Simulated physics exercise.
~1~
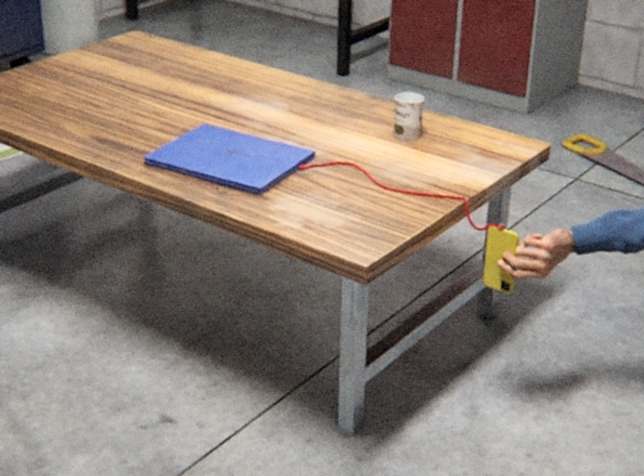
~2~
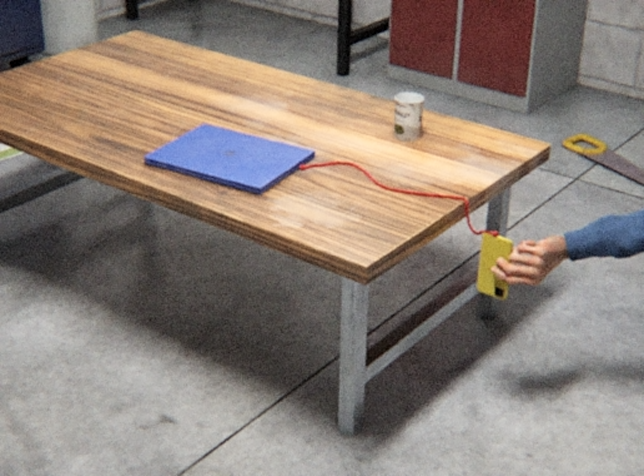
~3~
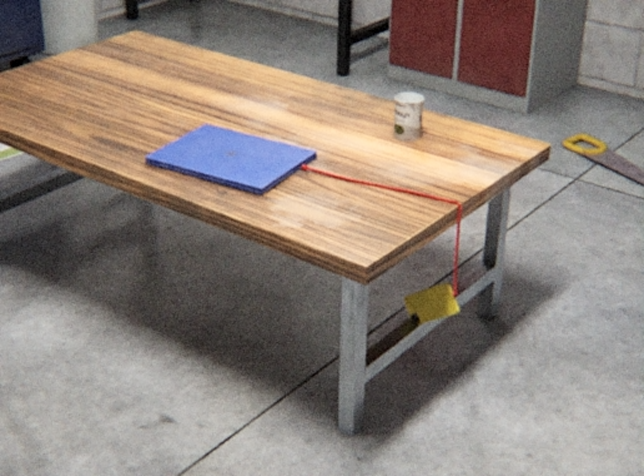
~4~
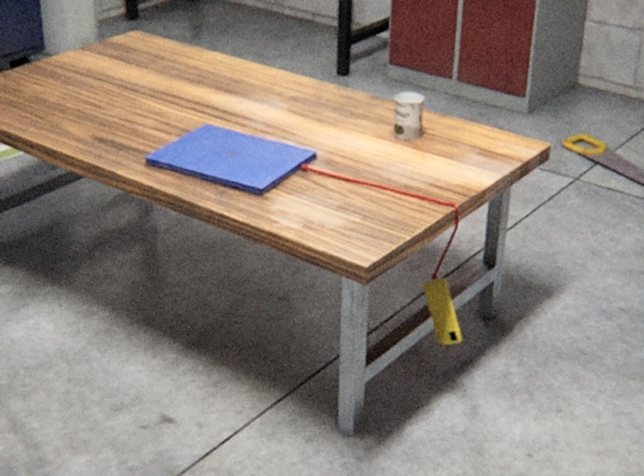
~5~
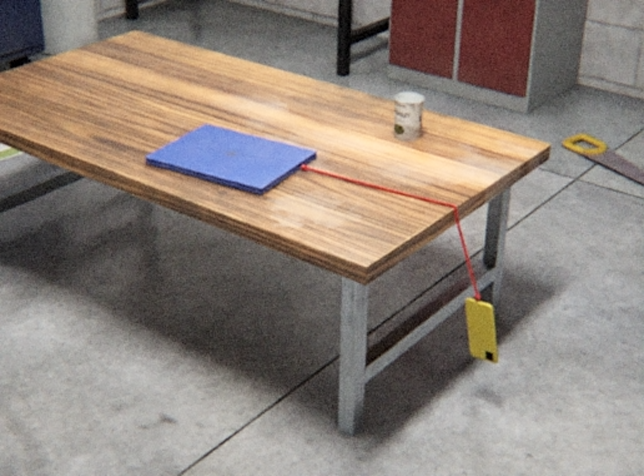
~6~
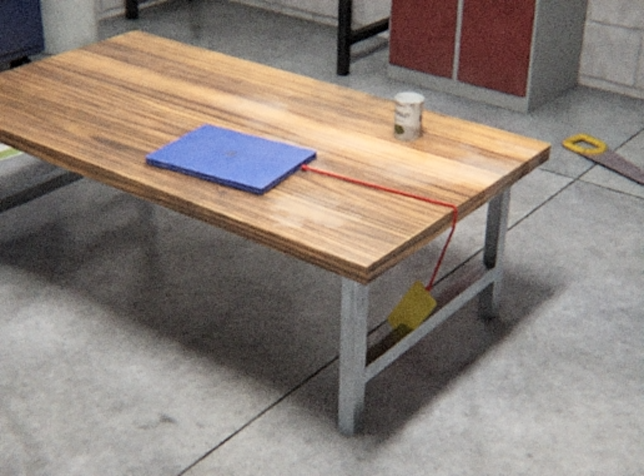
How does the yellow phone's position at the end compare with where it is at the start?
At the start the yellow phone is held in a hand just off the right end of the workbench. At the end it is lower and farther left, hanging from the red string below the edge of the bench.
